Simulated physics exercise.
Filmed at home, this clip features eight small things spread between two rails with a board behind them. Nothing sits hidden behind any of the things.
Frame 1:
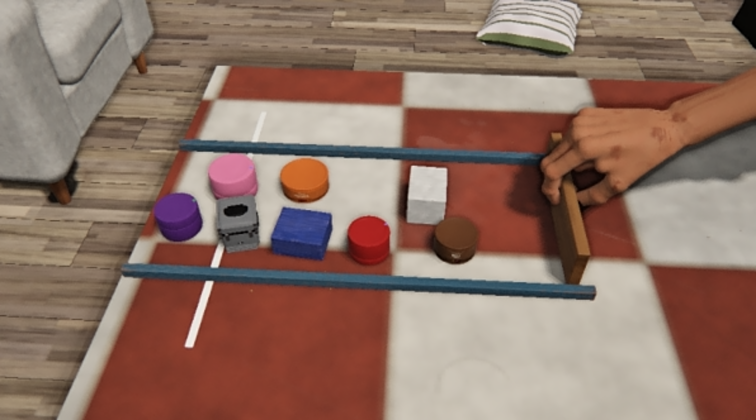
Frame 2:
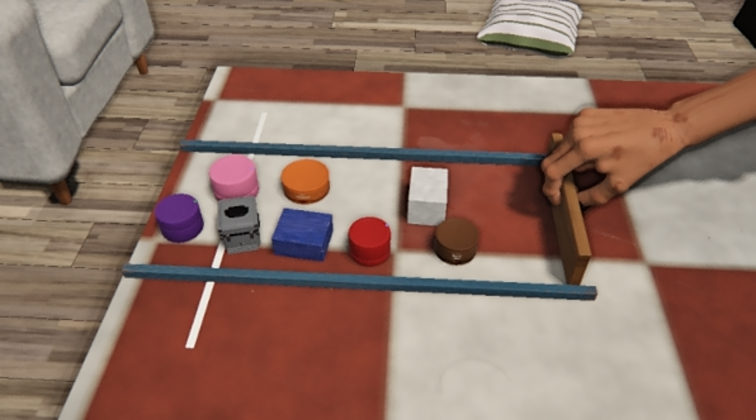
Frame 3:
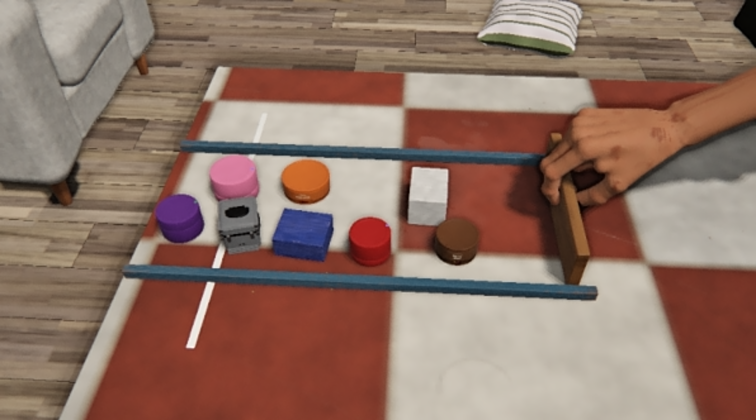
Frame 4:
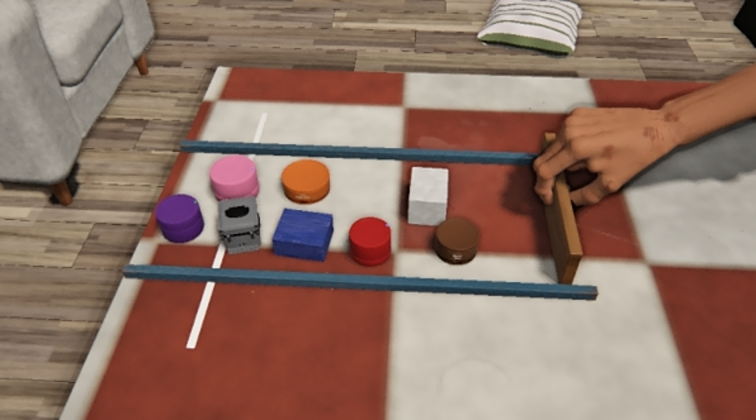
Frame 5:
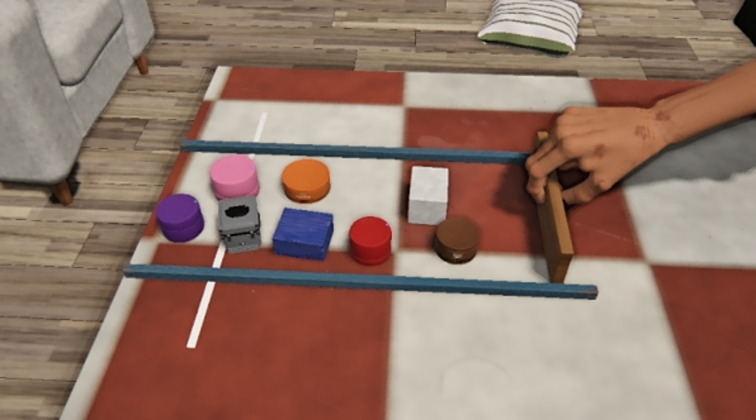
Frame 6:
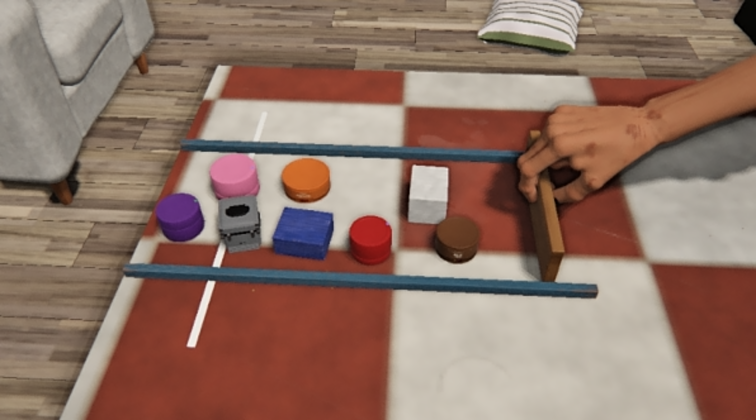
On a red and white checked surface, a hand slid a wooden board a little to the left between two blue rails, while the eight small colourful objects between them stayed still.
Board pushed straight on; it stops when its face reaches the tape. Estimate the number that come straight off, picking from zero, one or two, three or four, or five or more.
The push drops a trio or a foursome off the table.
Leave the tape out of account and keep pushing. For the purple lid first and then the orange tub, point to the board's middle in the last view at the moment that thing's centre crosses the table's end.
The middle is at (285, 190) when it's the purple lid, and at (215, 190) when it's the orange tub.
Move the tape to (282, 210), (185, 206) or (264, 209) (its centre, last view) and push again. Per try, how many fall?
Respectively, 1, 5 and 1.
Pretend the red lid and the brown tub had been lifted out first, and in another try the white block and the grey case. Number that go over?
2 in the first case, 1 in the second.
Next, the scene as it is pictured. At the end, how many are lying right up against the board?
Looks like 3 of them, all told.
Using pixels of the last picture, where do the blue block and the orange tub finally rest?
The blue block ends at (161, 230) and the orange tub at (186, 170).
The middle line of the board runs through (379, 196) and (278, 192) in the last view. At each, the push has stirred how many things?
Up to then 5, and up to the other point 8.
Early on, none off yet; purple lid at rest near (181, 218); pink lid at rest near (235, 180); grey case at rest near (240, 223).
A while later, none off yet; purple lid at rest near (179, 217); pink lid at rest near (235, 180); grey case travelled a little near (217, 220).
Further along, none off yet; purple lid travelled about its own width near (143, 203); pink lid travelled about its own width near (180, 178); grey case travelled well along near (177, 211).
Finally, the number that fall off is three or four; lost, grey case, pink lid and purple lid.
